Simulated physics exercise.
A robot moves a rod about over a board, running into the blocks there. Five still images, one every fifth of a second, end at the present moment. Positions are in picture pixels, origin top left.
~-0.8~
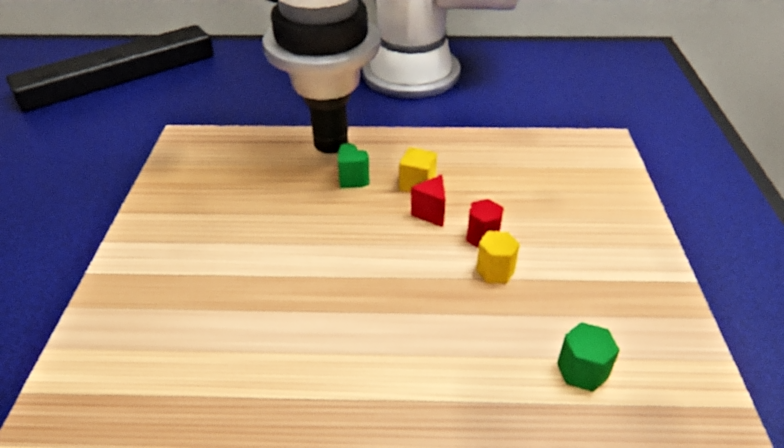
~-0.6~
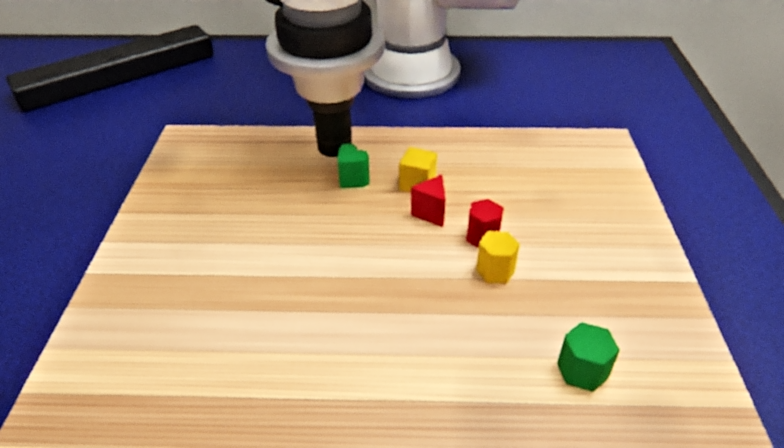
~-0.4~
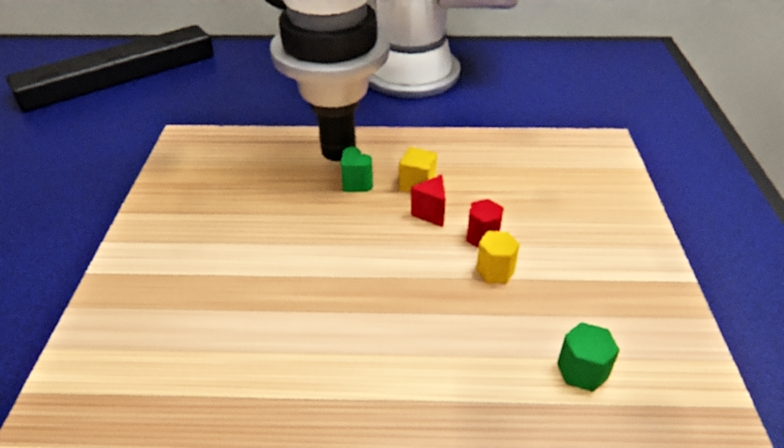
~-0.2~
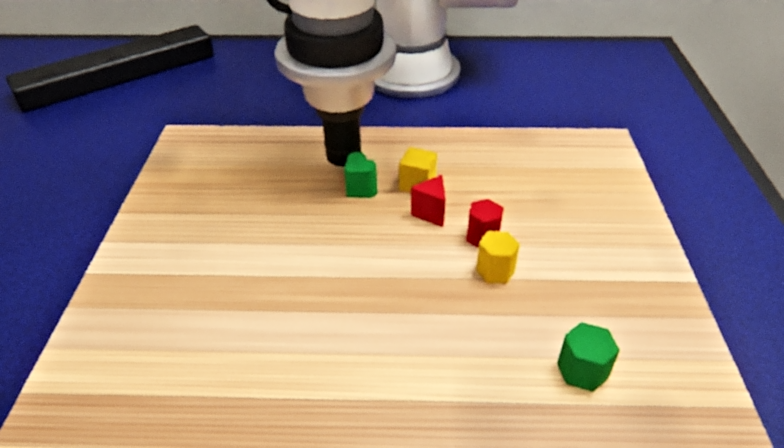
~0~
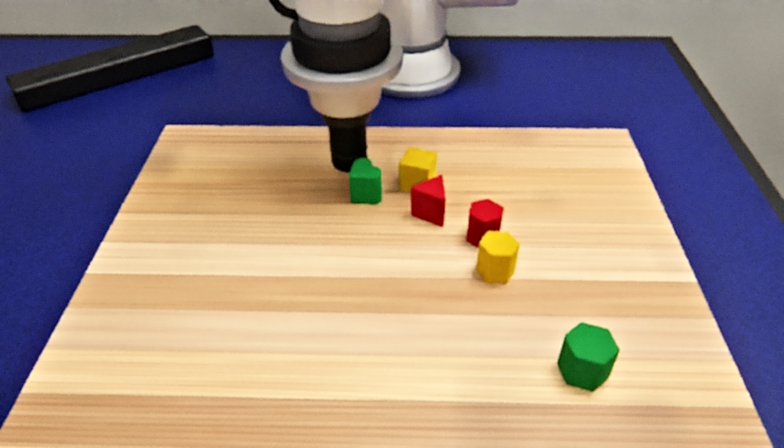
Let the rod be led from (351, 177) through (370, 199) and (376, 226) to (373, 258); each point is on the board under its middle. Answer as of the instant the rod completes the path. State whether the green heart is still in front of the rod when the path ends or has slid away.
Still in front.
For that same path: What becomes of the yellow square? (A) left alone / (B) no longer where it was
(A)
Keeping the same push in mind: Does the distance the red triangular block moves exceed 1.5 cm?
No, that is not how it ends up.
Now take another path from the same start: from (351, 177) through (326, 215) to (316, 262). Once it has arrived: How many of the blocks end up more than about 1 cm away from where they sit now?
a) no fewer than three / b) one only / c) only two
Correct choice: B.
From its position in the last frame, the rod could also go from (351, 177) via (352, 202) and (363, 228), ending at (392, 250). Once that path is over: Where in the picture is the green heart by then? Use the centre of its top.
Final place: (417, 208).
The first path, step by step. One third of the way, rod (370, 185); green heart (381, 194), turned 20° clockwise.
Two thirds of the way, rod (376, 212); green heart (388, 223), turned 20° clockwise.
At the end, rod (372, 243); green heart (397, 252); yellow square in place; red triangular block in place.
